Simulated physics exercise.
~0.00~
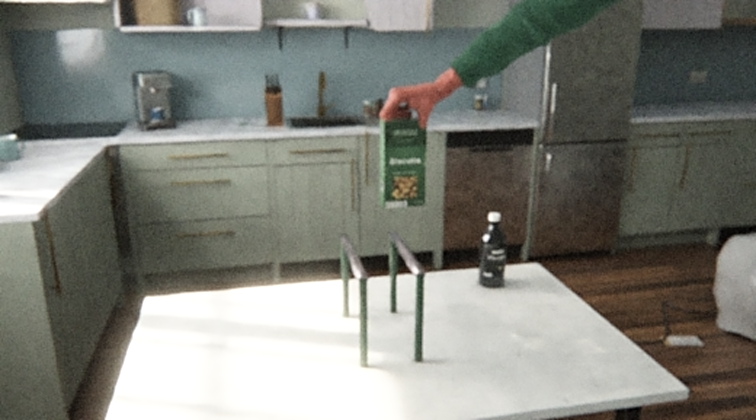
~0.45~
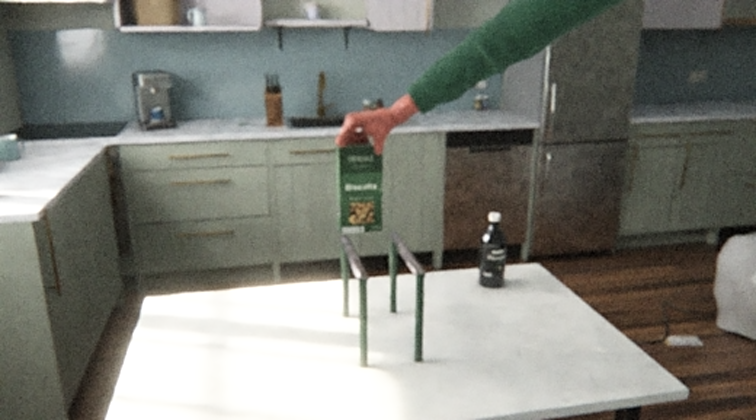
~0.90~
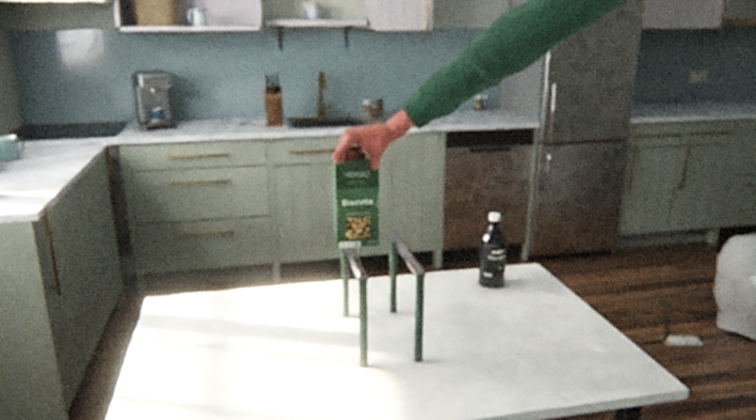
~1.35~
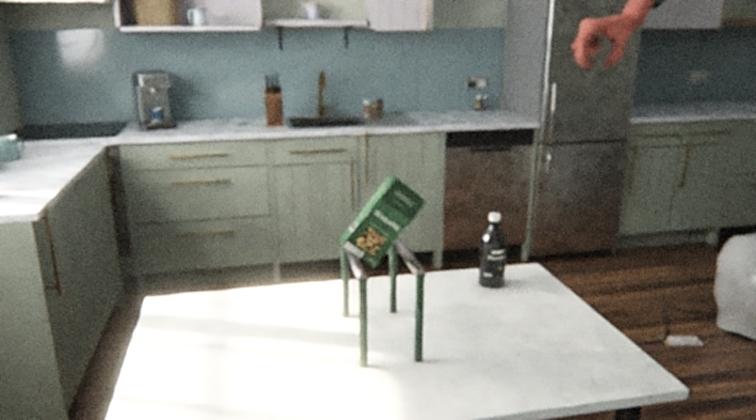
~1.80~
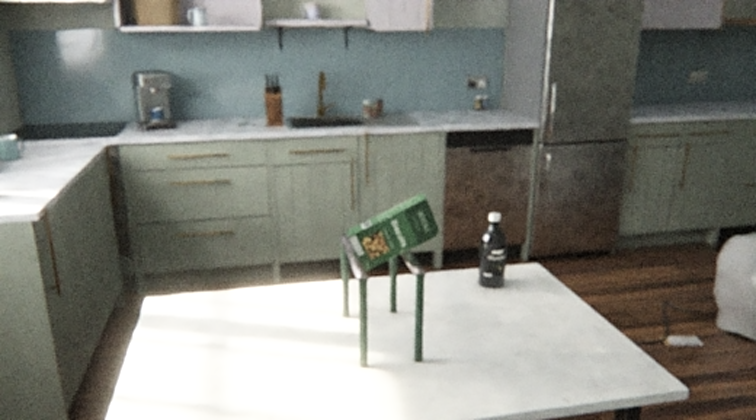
A hand in a green sleeve holds a green packet upright above a white table in a kitchen with pale green cabinets, seen from the front and slightly above. On the table stand two narrow dark supports with green legs, set a little apart, and a black bottle with a white cap to their right. The hand moves the packet left and lowers it towards the supports. It then lets go and draws back to the upper right, while the packet tips over to the right. The packet ends lodged on its side on top of the supports, and the bottle stays put.
